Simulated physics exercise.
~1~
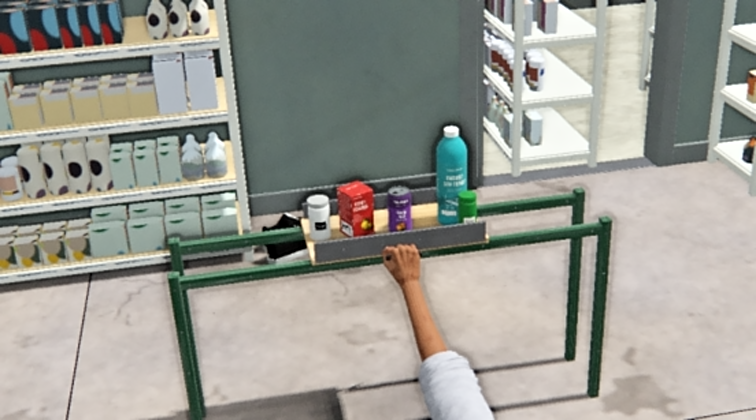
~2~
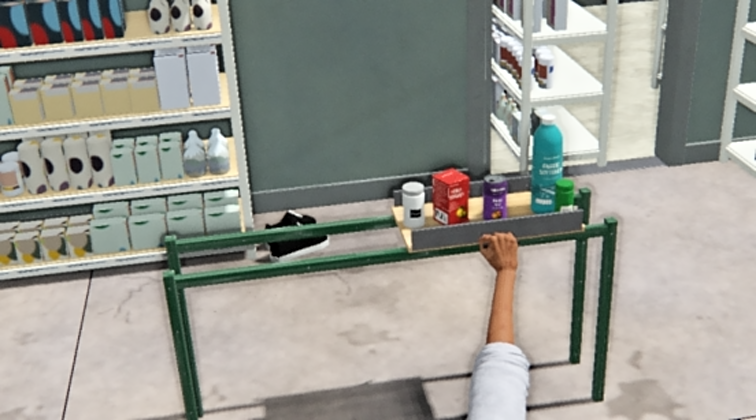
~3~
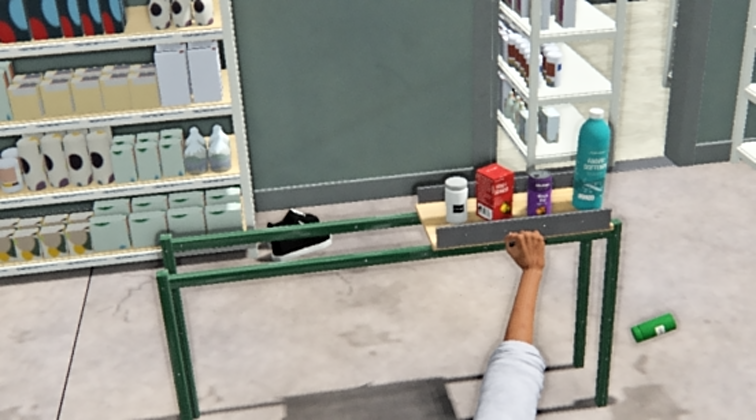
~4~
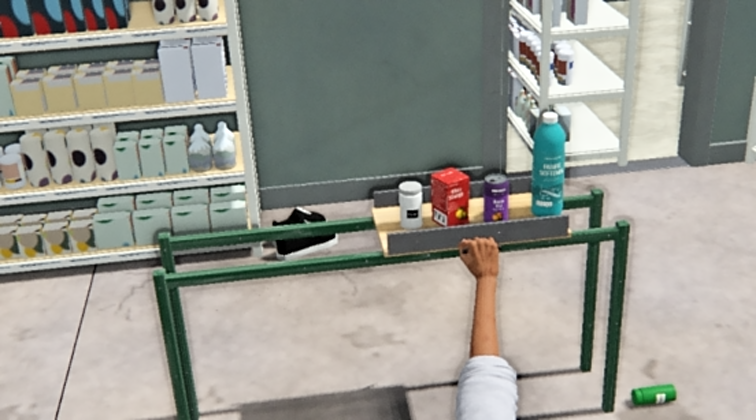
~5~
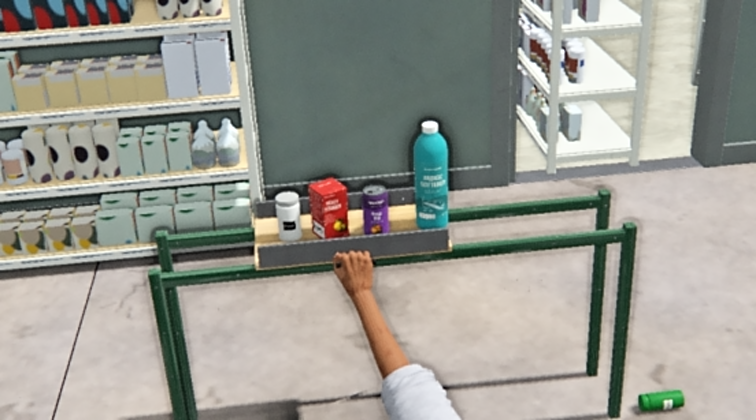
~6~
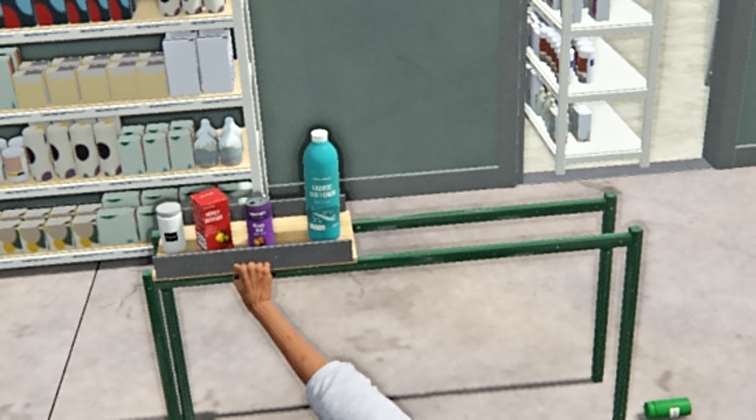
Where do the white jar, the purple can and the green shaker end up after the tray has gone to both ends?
The white jar and the purple can are still standing in their places on the tray. The green shaker has come off the tray and lies on its side on the floor to the right.
